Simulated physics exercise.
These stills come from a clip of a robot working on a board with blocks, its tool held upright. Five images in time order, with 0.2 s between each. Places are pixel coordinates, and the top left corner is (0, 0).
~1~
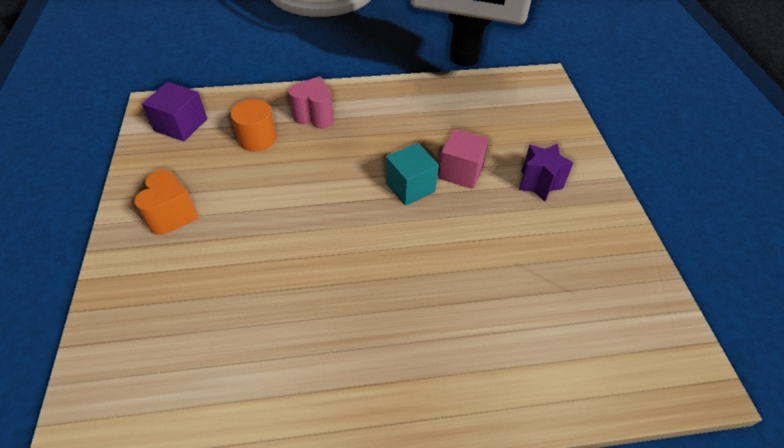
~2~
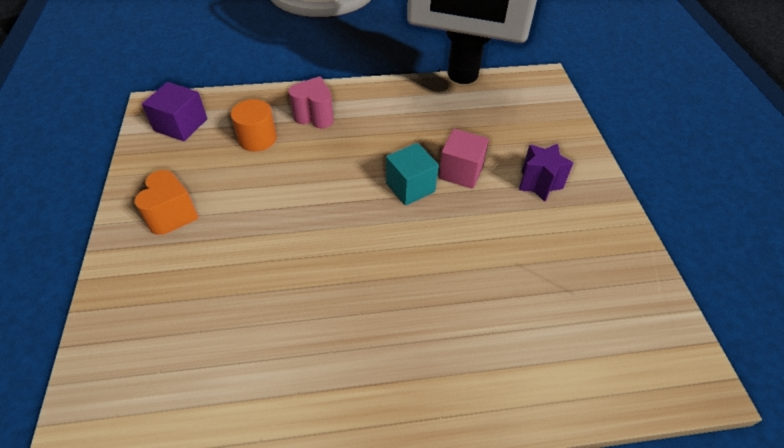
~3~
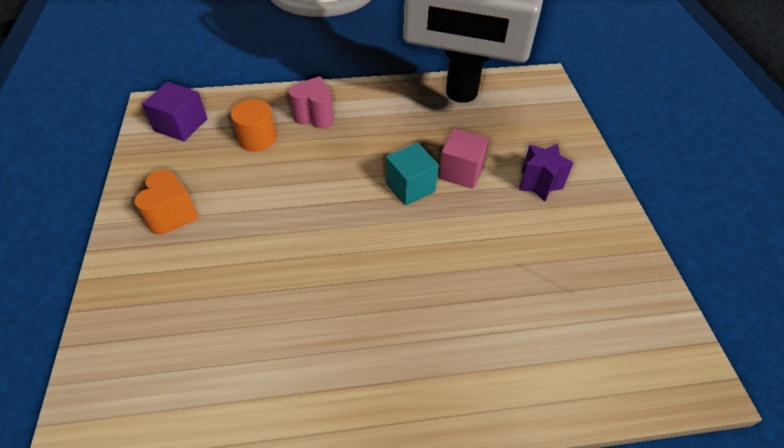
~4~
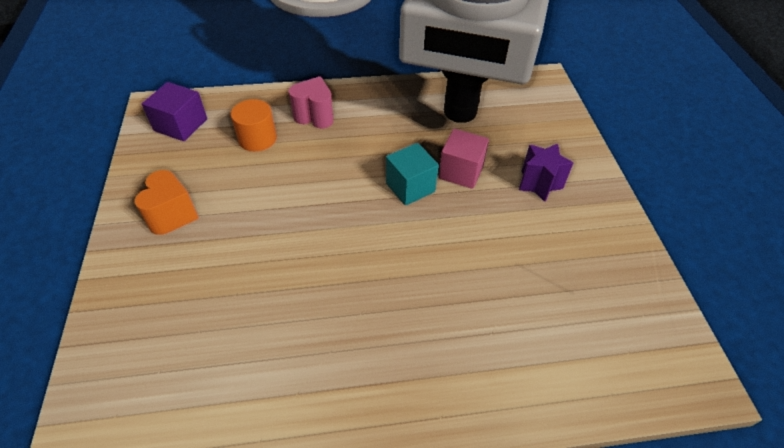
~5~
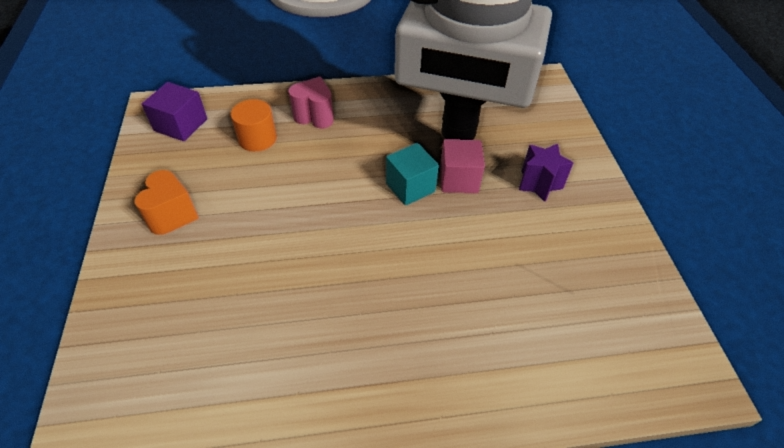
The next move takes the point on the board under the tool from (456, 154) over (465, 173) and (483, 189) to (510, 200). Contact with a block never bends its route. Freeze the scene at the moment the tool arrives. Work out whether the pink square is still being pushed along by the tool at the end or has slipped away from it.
It lies beside or behind the tool.
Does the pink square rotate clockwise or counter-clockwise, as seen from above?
It twists with the clock when seen from above.
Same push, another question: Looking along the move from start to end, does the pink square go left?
The answer is no.
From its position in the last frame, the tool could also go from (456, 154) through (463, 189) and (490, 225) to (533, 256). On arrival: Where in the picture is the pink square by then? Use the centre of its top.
The point I'd pick in the picture is (485, 234).
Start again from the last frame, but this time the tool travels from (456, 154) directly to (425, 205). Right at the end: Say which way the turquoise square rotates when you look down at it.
Viewed from the top, it goes clockwise.
What follows on the original path. Halfway along, tool at (477, 162); pink square at (472, 183), turned 25° clockwise.
At the end, tool at (516, 180); pink square at (474, 188), turned 30° clockwise; purple star unmoved.
